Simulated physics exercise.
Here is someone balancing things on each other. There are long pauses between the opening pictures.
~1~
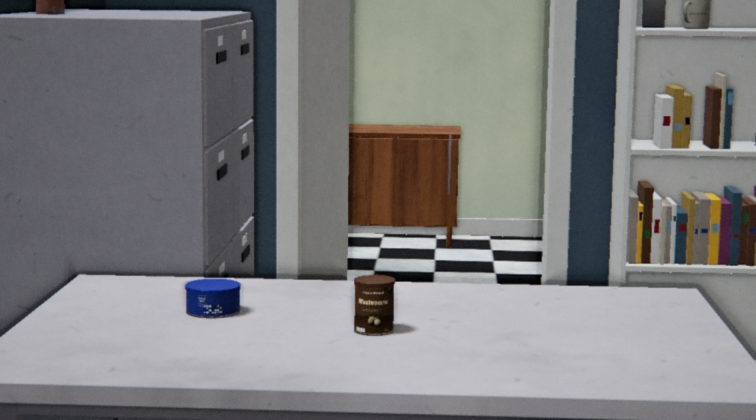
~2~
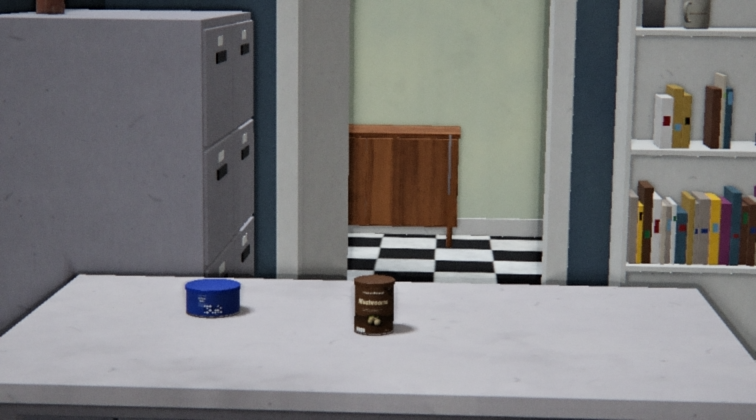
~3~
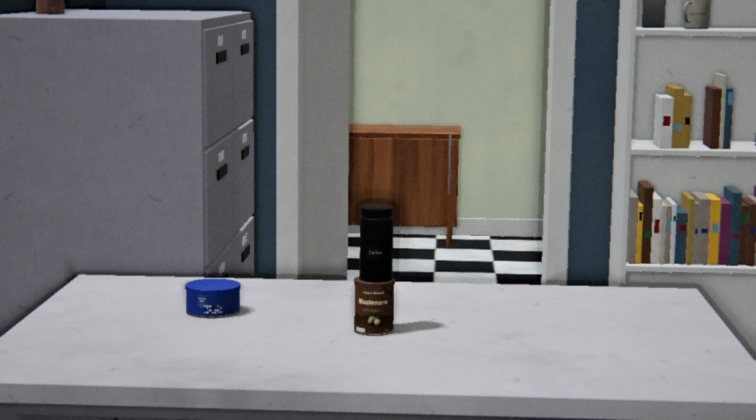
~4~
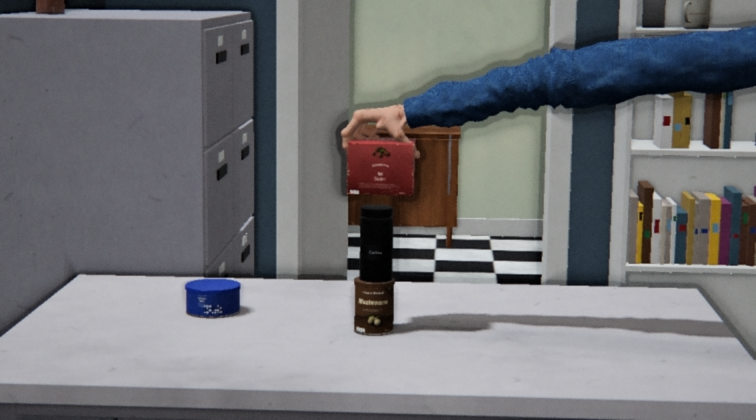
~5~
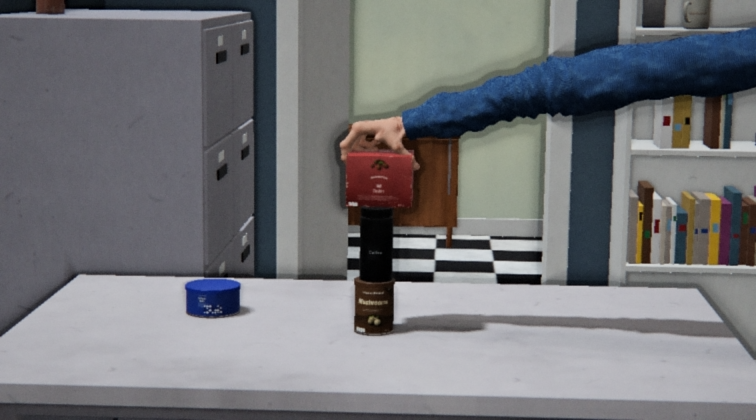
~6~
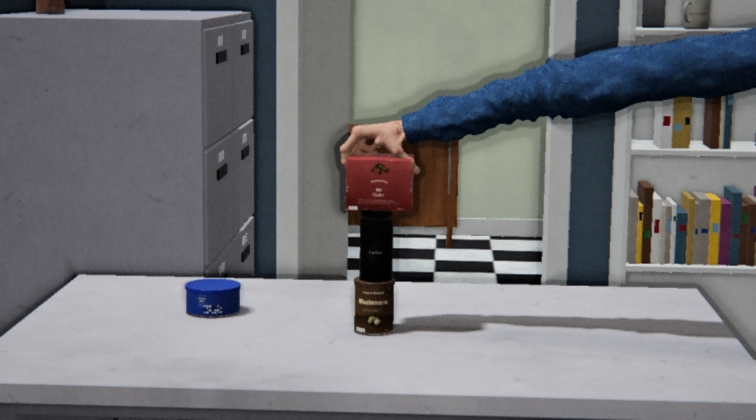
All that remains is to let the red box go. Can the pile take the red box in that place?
It holds.
Then, 0.10 s on from there, no change.
Then, 0.40 s on from there, red box resting near (380, 182).
In the end, all 4 unmoved. At the end, from the last picture's camera, red box near (380, 182). The pile keeps its balance.
